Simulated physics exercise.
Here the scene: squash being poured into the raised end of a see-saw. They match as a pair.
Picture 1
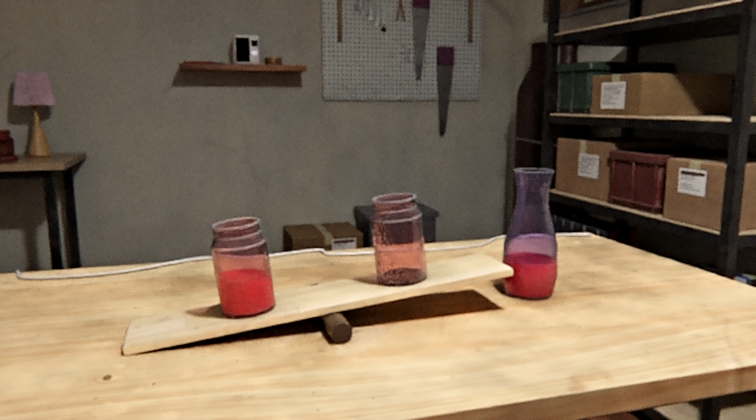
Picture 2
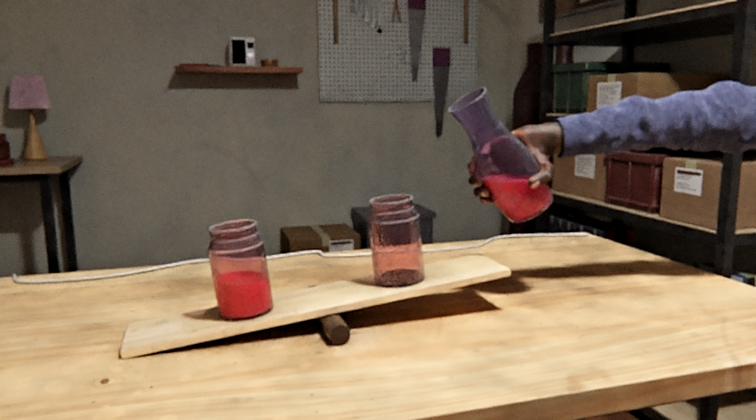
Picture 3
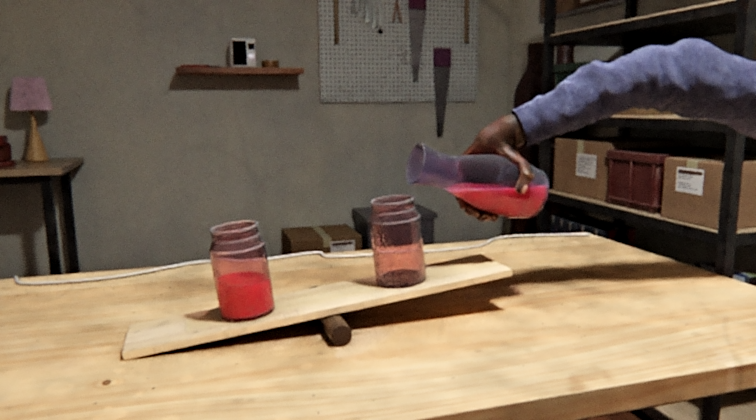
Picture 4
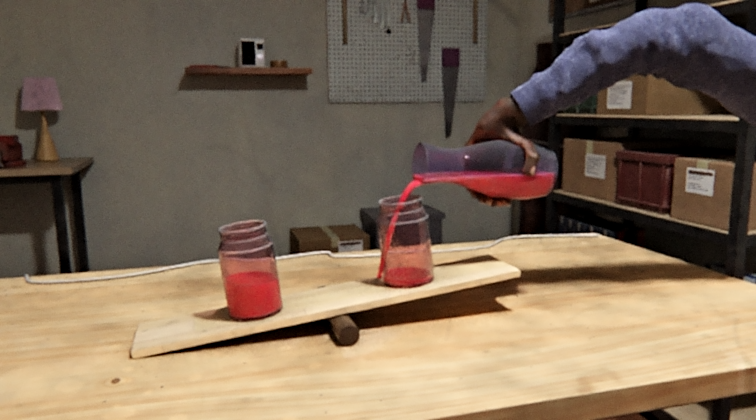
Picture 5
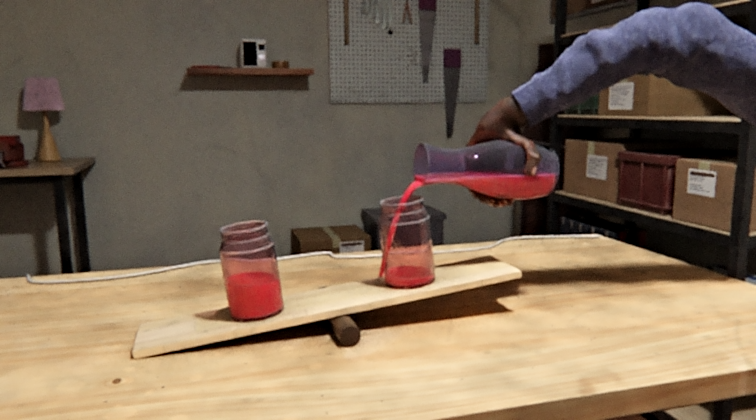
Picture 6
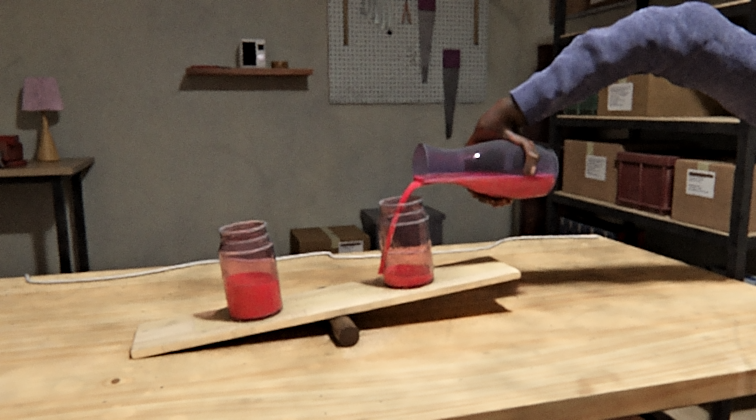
A hand lifts the carafe, tilts it, and pours red liquid into the raised right jar.
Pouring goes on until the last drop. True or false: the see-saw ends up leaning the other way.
True.
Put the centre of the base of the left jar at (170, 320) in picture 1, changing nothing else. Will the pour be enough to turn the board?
Result noted: Unchanged.
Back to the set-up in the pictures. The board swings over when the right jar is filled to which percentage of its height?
My answer is about 30 per cent.
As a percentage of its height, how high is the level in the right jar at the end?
It stands at around 60 percent.
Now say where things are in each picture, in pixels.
In the first picture, all is still; carafe (531, 231) about a quarter full; right jar (398, 236) empty, raised; left jar (242, 264) about a third full, on the low side.
In the second picture, the hand lifts the carafe; rolling pin (339, 333); right jar (395, 237) empty.
In the third picture, the carafe is brought over; carafe (474, 179) tipped 75° with all of its load; right jar (397, 238) empty.
In the fourth picture, a stream runs into the right jar; rolling pin (348, 333); right jar nearly empty, surface at (408, 274); left jar about a third full, surface at (251, 279).
In the fifth picture, a stream runs into the right jar; carafe (483, 168) tipped 85° with nearly all of its load; right jar (406, 239) nearly empty.
In the sixth picture, a stream runs into the right jar; rolling pin (348, 334); right jar nearly empty, surface at (408, 271); left jar about a third full, surface at (252, 279).
Soon after, the right jar is about a third full; the board has swung over, and that end is down.
Later, the right jar is about half full; the board has swung over, and that end is down.
In the end, the right jar is about two thirds full; the board has swung over, and that end is down.
